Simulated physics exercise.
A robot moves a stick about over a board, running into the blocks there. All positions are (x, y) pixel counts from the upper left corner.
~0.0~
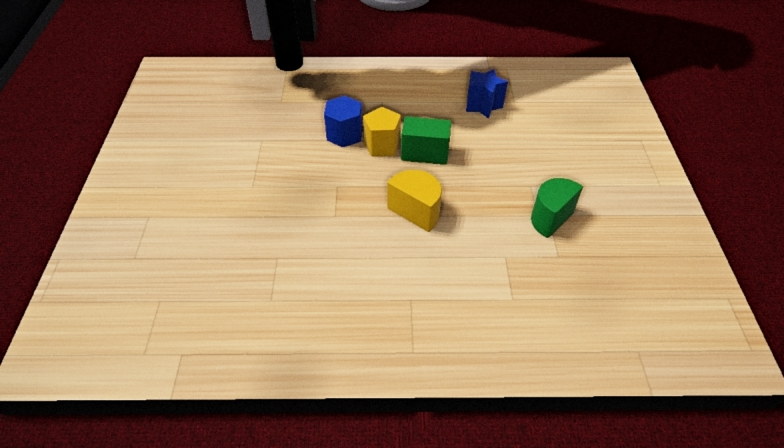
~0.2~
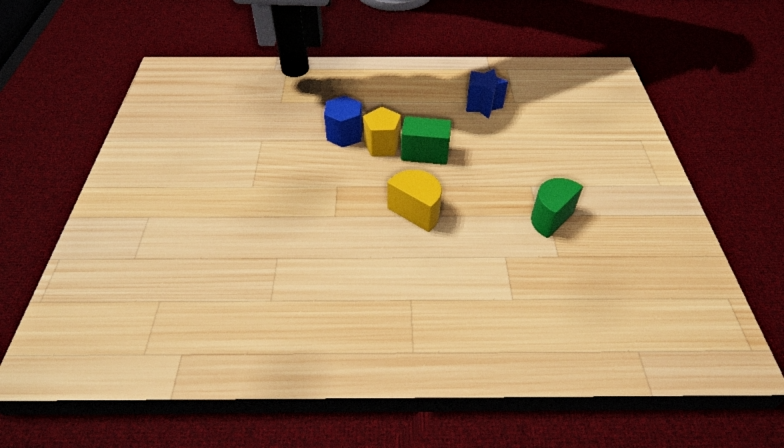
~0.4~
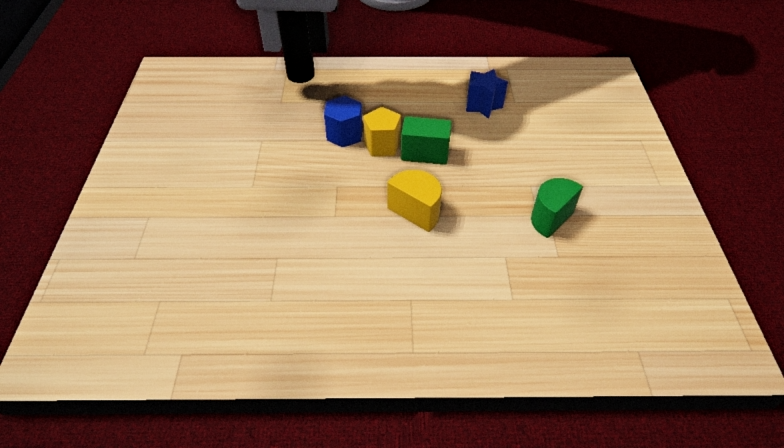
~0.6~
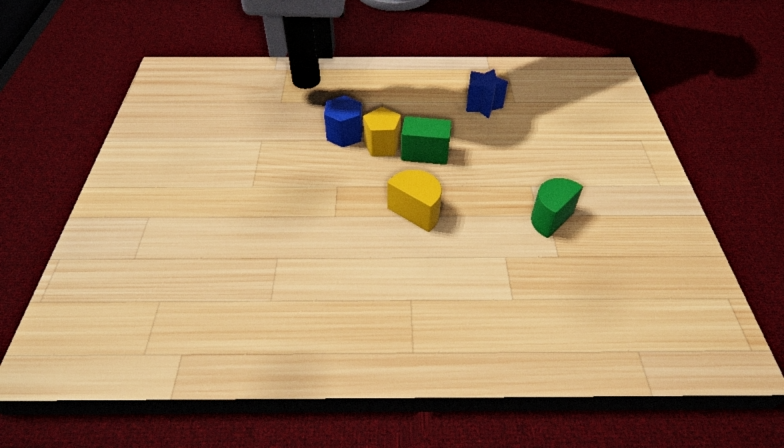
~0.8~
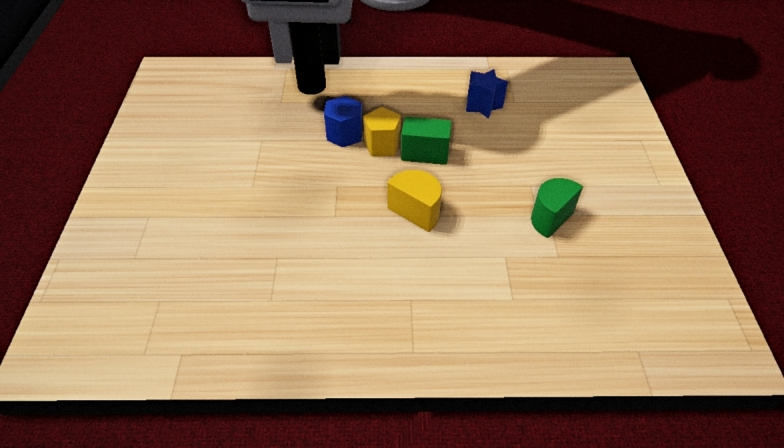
The footage shows a robot's black stick moving slightly down and to the right over a wooden board, nearing a blue hexagon beside a yellow five-sided block and a green rectangle, while all the blocks stay still.
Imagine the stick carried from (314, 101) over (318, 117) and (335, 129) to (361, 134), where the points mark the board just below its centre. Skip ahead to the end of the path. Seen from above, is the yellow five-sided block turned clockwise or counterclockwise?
From the top: Counterclockwise.
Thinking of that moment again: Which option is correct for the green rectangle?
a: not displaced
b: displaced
That would be b.
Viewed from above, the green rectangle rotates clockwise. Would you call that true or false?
This is false.
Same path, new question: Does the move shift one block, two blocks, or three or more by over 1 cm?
Three or more blocks move.
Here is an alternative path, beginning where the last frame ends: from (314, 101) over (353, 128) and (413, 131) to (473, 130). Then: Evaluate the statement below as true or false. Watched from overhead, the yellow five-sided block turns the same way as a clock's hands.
False - the claim does not hold.
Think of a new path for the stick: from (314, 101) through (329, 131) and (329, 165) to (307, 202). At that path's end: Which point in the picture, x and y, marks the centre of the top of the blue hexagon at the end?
Its top face will be centred at roughly (363, 138).
The first path, step by step. Halfway along, stick at (323, 110); blue hexagon at (349, 112); yellow five-sided block at (386, 120).
At the end, stick at (360, 119); blue hexagon at (371, 129), turned 55° clockwise; yellow five-sided block at (405, 142), turned 40° anticlockwise; green rectangle at (443, 132), turned 30° anticlockwise.
